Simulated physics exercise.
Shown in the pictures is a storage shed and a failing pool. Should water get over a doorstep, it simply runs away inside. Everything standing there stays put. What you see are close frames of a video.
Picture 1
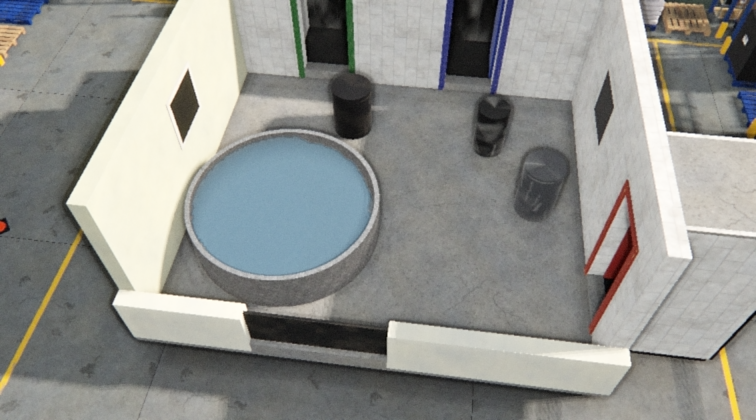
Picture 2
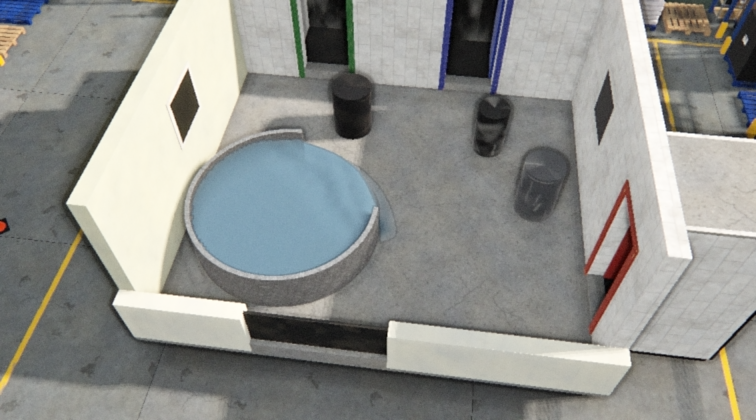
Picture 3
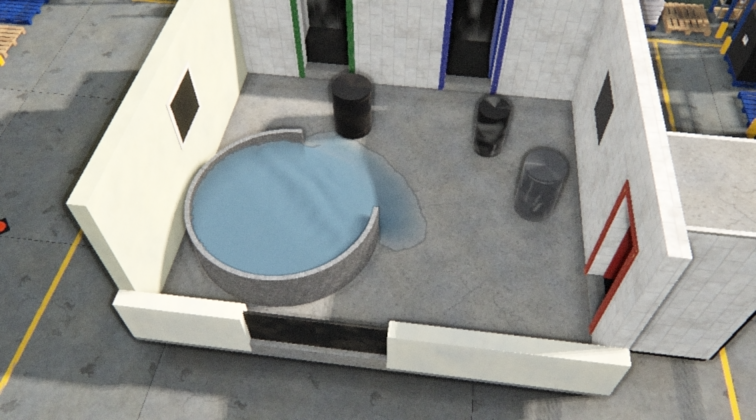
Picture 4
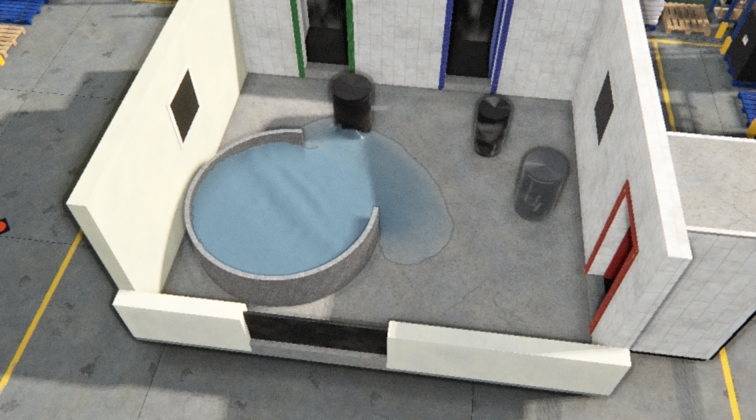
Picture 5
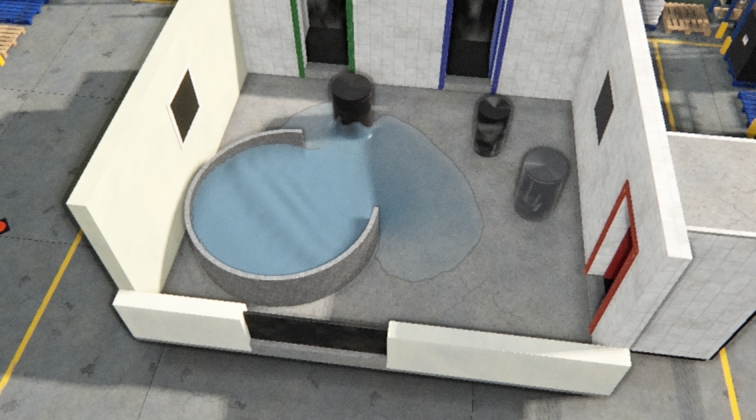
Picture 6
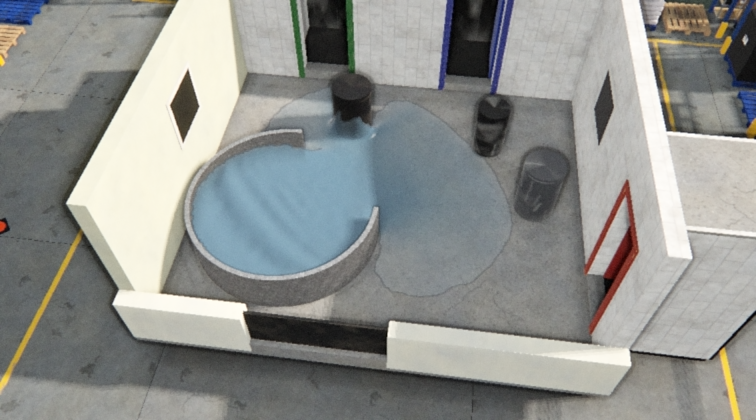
A round tank opens on its far side and water spreads across the floor.
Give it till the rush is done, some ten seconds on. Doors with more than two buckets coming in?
One by one: The blue door goes over the limit; the green door keeps to the limit; the red door goes over the limit.
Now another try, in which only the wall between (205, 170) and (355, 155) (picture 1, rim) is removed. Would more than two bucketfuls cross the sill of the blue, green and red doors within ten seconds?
Blue stays within it, green exceeds the limit, red exceeds the limit.
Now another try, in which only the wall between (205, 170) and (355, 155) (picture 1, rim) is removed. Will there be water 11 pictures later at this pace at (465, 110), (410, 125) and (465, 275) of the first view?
Submerged, submerged, bone-dry.
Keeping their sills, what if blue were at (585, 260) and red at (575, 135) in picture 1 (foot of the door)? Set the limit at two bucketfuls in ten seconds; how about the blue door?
Looking at it, the blue one doesn't reach that level.
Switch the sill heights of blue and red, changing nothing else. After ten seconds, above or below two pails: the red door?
Red door stays under.
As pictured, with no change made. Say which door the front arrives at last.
Answer: The door marked red.
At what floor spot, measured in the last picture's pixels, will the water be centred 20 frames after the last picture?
I'd point to (405, 172).
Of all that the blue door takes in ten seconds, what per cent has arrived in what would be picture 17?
It should be near 10 percent of the ten-second total.
A moment on, water covers 55 % of the floor; the blue door wet at the sill, nothing in, the green door wet at the sill, nothing in, the red door not reached.
Next, water covers 65 % of the floor; the blue door over two buckets in, the green door wet at the sill, nothing in, the red door wet at the sill, nothing in.
Then, water covers 75 % of the floor; the blue door far over two buckets in, the green door wet at the sill, nothing in, the red door under two buckets in.
Later, water covers 100 % of the floor; the blue door far over two buckets in, the green door wet at the sill, nothing in, the red door over two buckets in.
In the end, water covers 100 % of the floor; the blue door far over two buckets in, the green door wet at the sill, nothing in, the red door far over two buckets in.
